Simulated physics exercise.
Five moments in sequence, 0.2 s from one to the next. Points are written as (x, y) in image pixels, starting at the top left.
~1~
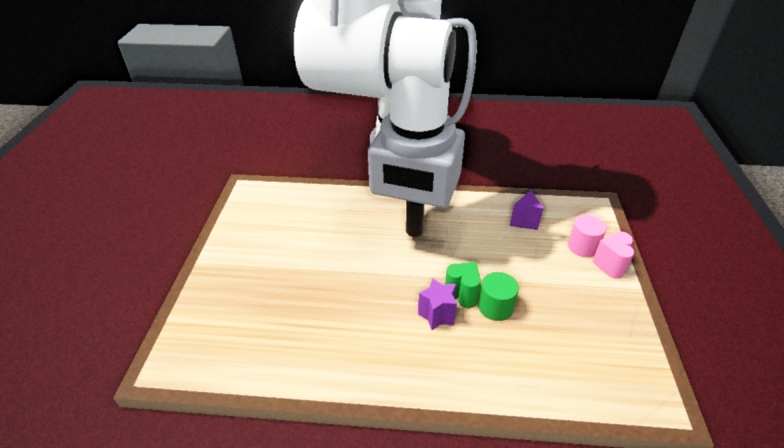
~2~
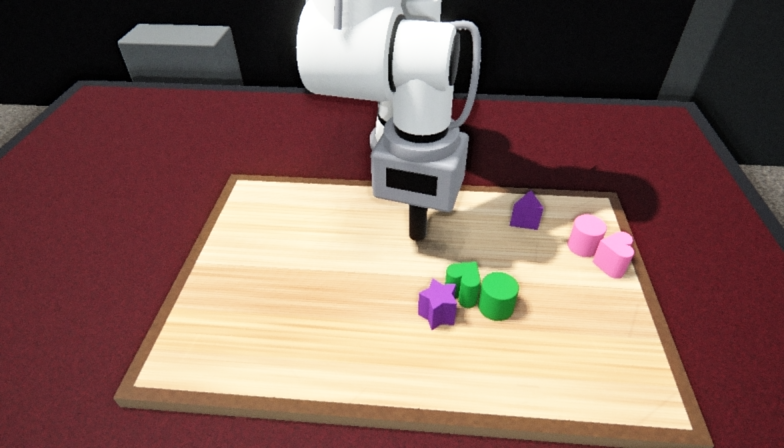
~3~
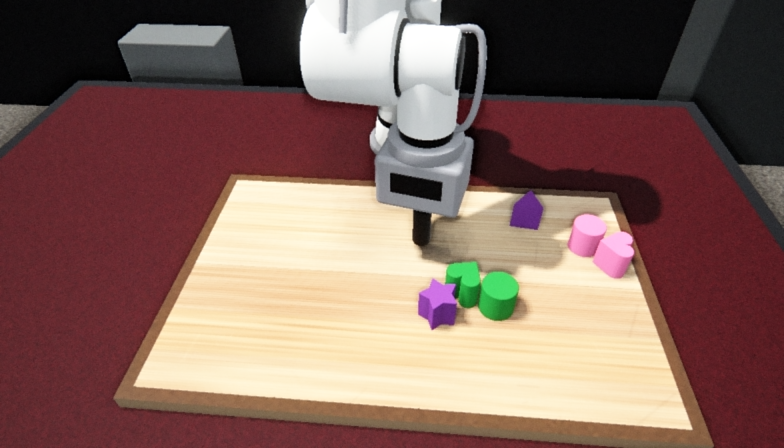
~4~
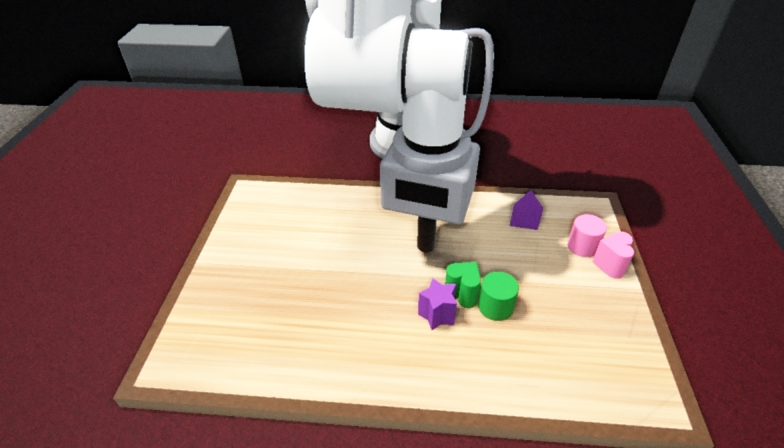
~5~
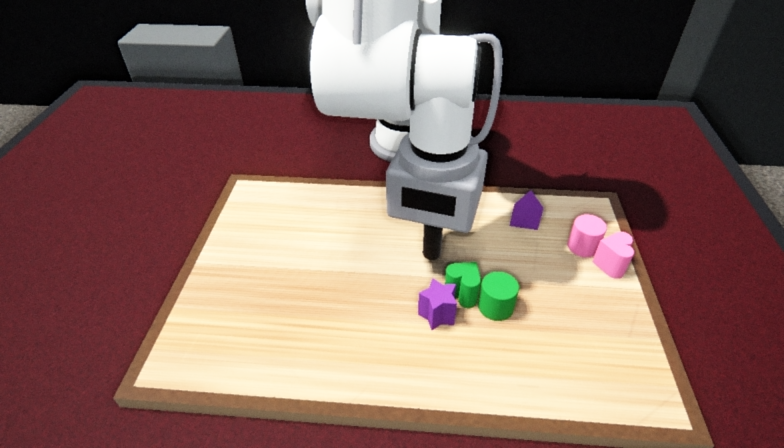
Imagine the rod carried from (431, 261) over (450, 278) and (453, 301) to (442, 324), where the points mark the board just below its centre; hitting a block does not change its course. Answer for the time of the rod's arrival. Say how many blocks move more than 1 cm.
Total moved: Two.
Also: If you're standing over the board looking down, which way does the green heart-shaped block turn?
From above, the green heart-shaped block will be seen to turn anti-clockwise.
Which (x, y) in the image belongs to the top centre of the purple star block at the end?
At the end it should sit near (423, 321).
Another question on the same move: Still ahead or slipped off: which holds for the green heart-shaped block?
My answer is that the green heart-shaped block has slipped off.
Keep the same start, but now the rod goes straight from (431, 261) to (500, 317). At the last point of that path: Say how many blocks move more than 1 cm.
That push would leave two blocks displaced by more than about 1 cm.
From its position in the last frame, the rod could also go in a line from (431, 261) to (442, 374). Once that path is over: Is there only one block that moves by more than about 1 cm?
Going by the path, yes.
The first path, step by step. One third of the way, rod at (451, 271); nothing pushed yet.
Two thirds of the way, rod at (454, 294); purple star block at (439, 300), turned 45° clockwise; green heart-shaped block at (473, 294), turned 25° anticlockwise; green cylinder at (504, 286).
At the end, rod at (442, 317); purple star block at (423, 321), turned 65° clockwise; green heart-shaped block at (474, 300), turned 55° anticlockwise; green cylinder at (504, 286).
